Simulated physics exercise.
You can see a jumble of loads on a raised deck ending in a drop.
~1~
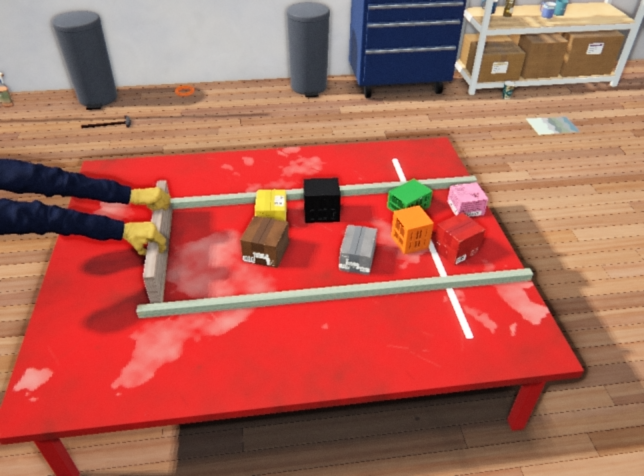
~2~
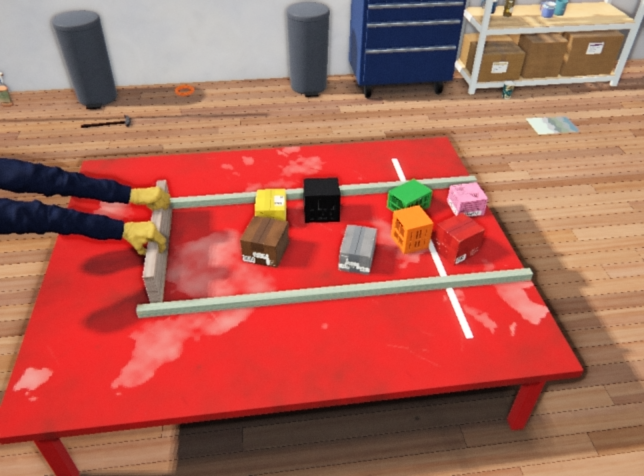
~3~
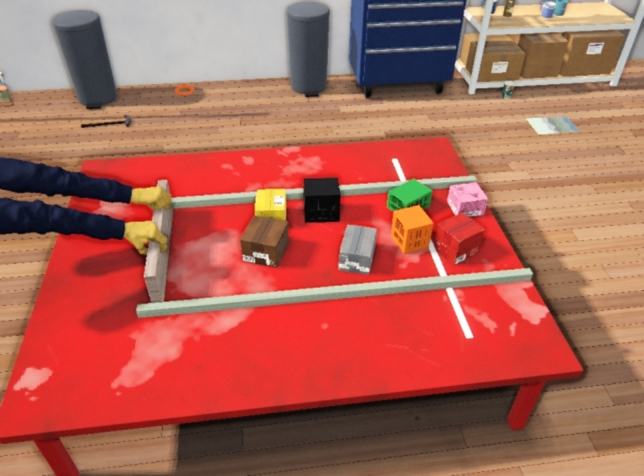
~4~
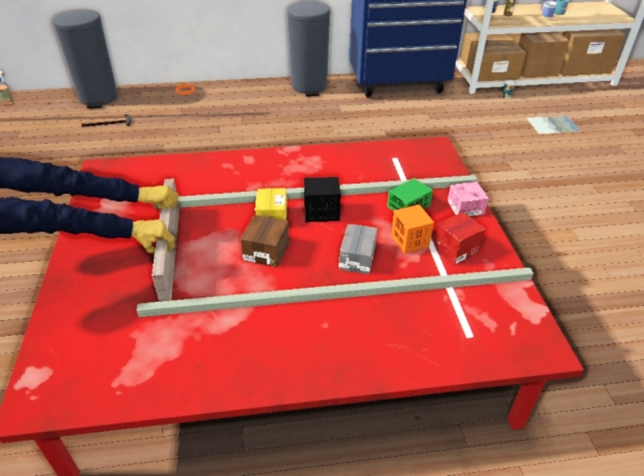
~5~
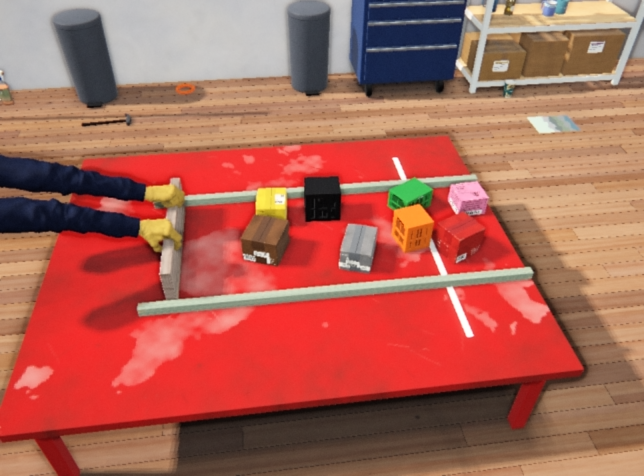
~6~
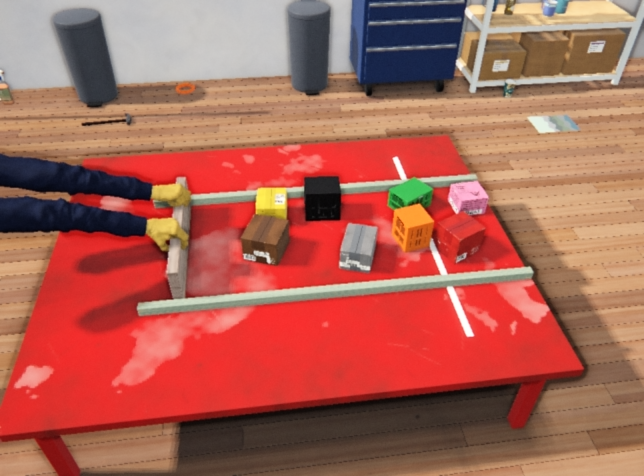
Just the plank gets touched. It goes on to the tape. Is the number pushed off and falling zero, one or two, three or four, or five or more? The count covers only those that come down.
Just one or two fall.
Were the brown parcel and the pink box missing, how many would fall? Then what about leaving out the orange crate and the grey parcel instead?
The first count is 1 and the second is 2.
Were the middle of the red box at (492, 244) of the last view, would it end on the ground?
Started there, the object is not lost.
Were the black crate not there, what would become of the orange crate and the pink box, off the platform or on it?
Note: Orange crate stays up top / pink box falls away.
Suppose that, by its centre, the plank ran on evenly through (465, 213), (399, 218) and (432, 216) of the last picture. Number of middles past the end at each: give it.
The counts would come out as 5, 1 and 2.
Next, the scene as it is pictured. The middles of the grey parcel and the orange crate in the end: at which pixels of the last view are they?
Looks like one lands around (465, 251), and the other around (473, 212).
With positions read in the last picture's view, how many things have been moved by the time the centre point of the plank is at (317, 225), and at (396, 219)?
By the first moment it's 4, by the second it's 8.
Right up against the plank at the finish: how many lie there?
Contact count: 3.
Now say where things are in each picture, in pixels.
The first frame shows pink box (467, 201); red box (458, 239); green crate (410, 199); plank (160, 240); tape (426, 233).
The second frame shows red box (458, 239); brown parcel (265, 241).
The third frame shows green crate (409, 199); orange crate (412, 230).
The fourth frame shows pink box (467, 200); grey parcel (358, 249).
The fifth frame shows red box (459, 238); plank (174, 237).
The sixth frame shows pink box (468, 199); red box (459, 237); green crate (410, 197); plank (180, 236); tape (426, 231).
Soon after, none off yet; pink box at rest near (468, 199); red box at rest near (459, 237); green crate at rest near (410, 197).
After that, none off yet; pink box at rest near (468, 199); red box at rest near (459, 237); green crate displaced a little near (423, 197).
In the end, the number that fall off is one or two; gone, green crate and pink box.
